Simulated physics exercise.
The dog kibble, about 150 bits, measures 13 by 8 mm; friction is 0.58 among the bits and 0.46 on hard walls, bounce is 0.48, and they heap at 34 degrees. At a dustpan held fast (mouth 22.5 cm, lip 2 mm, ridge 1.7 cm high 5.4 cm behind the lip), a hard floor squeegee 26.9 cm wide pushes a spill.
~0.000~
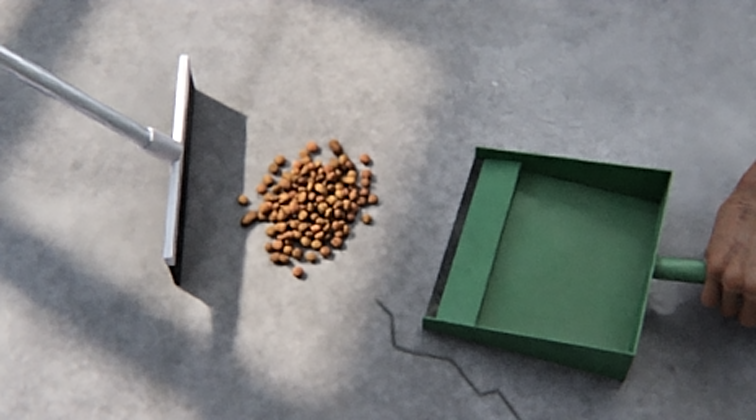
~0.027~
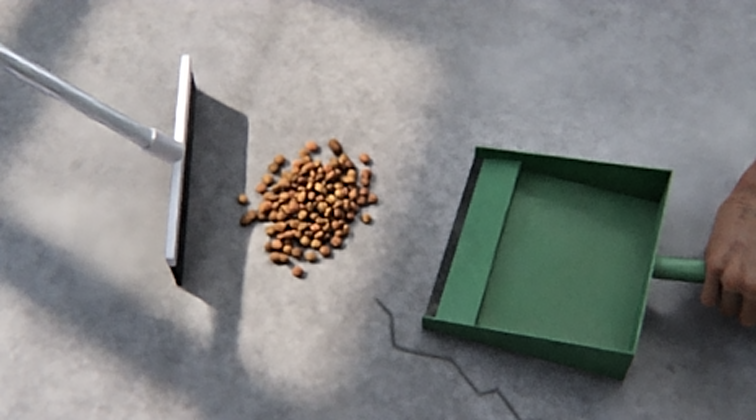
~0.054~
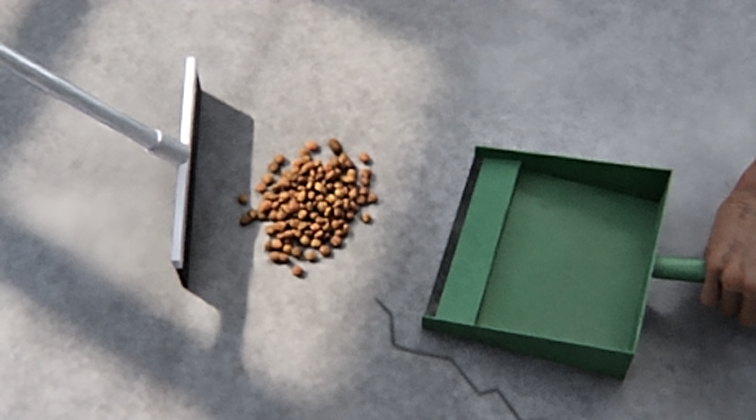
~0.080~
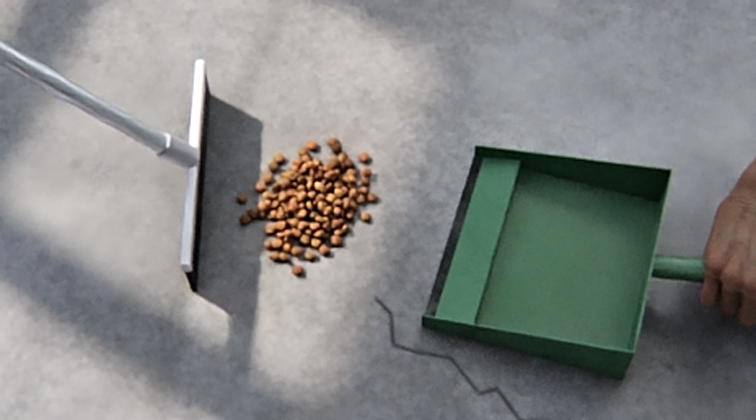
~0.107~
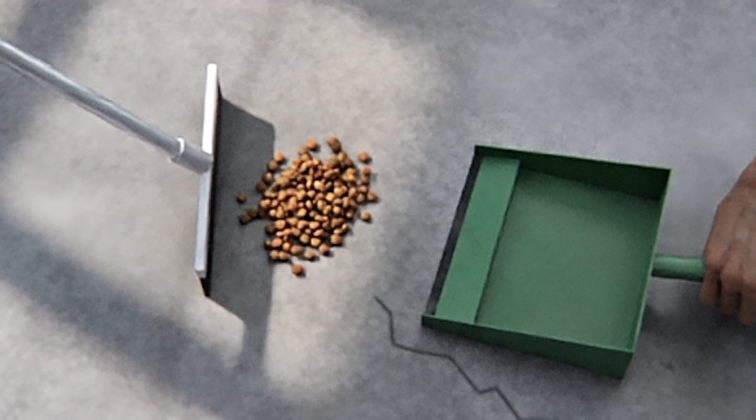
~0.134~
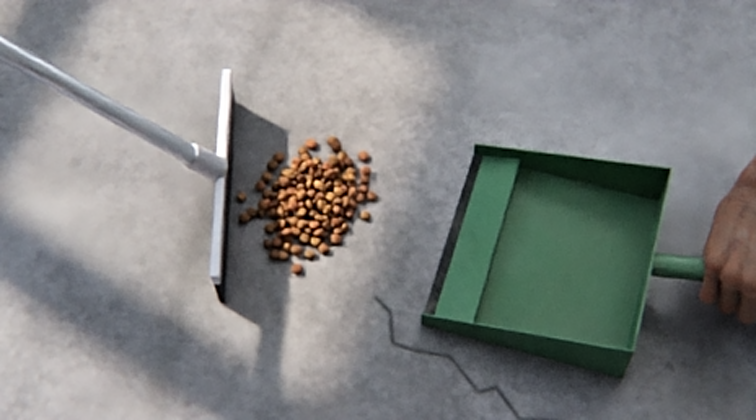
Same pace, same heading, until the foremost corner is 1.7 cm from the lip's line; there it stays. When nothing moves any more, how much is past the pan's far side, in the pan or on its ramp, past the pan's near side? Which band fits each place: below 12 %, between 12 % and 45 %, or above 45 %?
One by one: Far side: Not many; pan: Not many; near side: Not many.
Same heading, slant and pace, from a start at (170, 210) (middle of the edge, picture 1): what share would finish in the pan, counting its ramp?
Estimate: Near 0 %.
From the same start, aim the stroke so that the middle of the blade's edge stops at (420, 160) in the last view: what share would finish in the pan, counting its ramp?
Some 25 per cent.
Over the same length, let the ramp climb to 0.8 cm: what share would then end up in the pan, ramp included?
Estimate with the new ramp: Some 5 in a hundred.
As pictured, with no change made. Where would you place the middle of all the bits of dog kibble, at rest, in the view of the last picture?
Somewhere near (419, 223) in the last picture.
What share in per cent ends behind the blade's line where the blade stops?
About 5 percent.
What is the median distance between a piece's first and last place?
Roughly 12 centimetres.
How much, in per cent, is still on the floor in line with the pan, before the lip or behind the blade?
That comes to near 95 percent.
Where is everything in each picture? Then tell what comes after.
The first picture shows blade from (170, 260) to (186, 64), moved 0.0 cm, 0 of the pieces shifted so far; middle of the pieces at (316, 206); pan at (563, 268).
The second picture shows blade from (172, 260) to (187, 64), moved 0.3 cm, 0 of the pieces shifted so far; middle of the pieces at (316, 205).
The third picture shows blade from (177, 262) to (193, 66), moved 1.0 cm, 0 of the pieces shifted so far; middle of the pieces at (316, 205).
The fourth picture shows blade from (187, 266) to (201, 69), moved 2.2 cm, 0 of the pieces shifted so far; middle of the pieces at (315, 204).
The fifth picture shows blade from (201, 272) to (214, 73), moved 4.0 cm, 0 of the pieces shifted so far; middle of the pieces at (315, 204).
The sixth picture shows blade from (216, 278) to (228, 78), moved 5.9 cm, 0 of the pieces shifted so far; middle of the pieces at (315, 203); pan at (561, 265). Its pace works out near 0.70 m/s, heading 10 degrees towards the viewer's side.
After 0.29 s, middle of the blade 15 cm from the lip; 0 % over the lip, far side 0 %, near side 0 %.
After 0.39 s, middle of the blade 8 cm from the lip; 0 % over the lip, far side 0 %, near side 0 %.
After 0.62 s, middle of the blade 6 cm from the lip; 5 % over the lip, far side 5 %, near side 0 %.
At rest (1.0 s), far side 5 %, pan 5 %, near side 0 %, in front of the lip or behind the blade 95 %.
